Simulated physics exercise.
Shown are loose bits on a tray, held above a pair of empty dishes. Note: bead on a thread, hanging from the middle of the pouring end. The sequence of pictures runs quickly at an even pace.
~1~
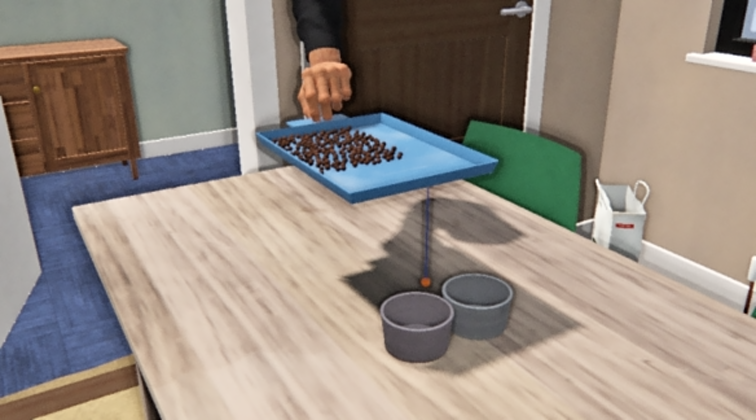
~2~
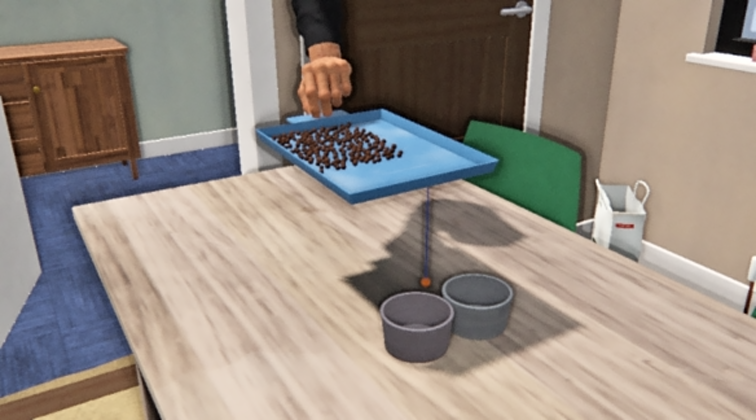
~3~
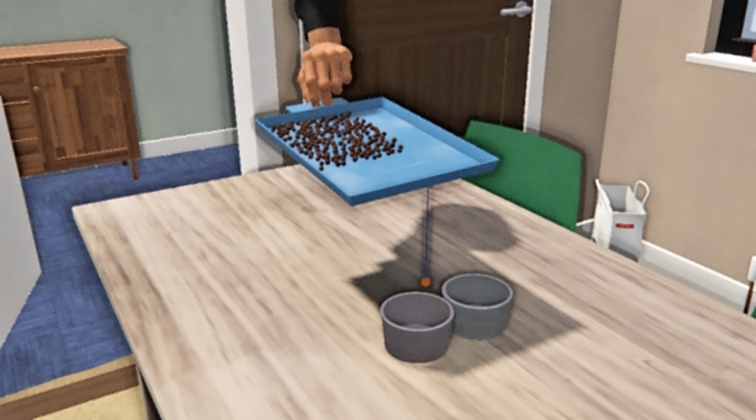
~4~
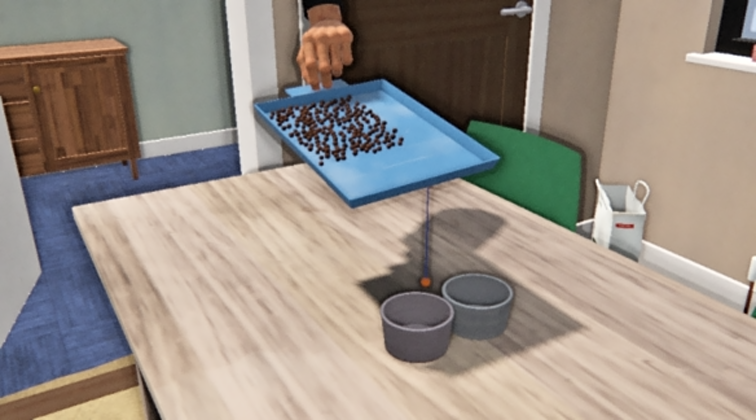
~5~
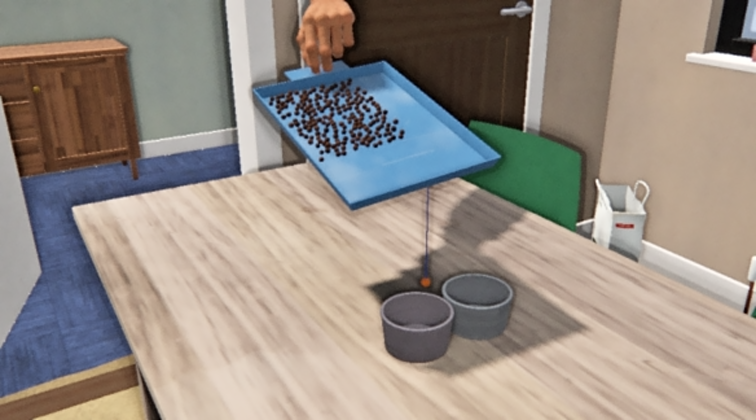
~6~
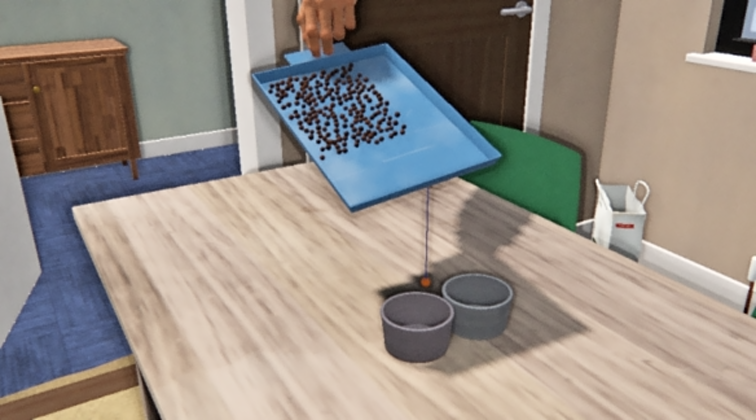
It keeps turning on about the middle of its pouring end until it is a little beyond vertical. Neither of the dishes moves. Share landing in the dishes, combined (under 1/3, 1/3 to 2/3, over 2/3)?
Under 1/3.
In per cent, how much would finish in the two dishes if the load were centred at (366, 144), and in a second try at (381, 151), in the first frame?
Close to 30 %, followed by close to 40 %.
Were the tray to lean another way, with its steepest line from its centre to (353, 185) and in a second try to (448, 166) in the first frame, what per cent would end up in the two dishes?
Shares, approx.: 0 %, then 20 %.
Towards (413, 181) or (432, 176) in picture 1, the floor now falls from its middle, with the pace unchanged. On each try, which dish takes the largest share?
For the first place you'd get the left-placed dish, for the second the right-placed dish.
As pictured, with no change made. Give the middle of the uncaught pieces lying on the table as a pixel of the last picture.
I'd say near (389, 395), give or take.
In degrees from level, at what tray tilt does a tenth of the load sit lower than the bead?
The angle is around 70°.
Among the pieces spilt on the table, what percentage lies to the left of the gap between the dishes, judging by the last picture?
Around 80 percent of the pieces.
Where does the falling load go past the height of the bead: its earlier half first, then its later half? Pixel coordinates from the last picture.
It passes near (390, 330) first and then near (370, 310).
Shortly afterwards, tray tipped steeply; near half on the tray; only a few in the left dish; only a few outside both; near half in the air.
Next, tray tipped past a quarter turn; a little on the tray; a little in the left dish; the bulk outside both; a little in the air.
Some moments later, tray tipped past a quarter turn; a little in the left dish; the bulk outside both.
In the end, tray tipped past a quarter turn; a little in the left dish; none at all in the right dish; the bulk outside both.
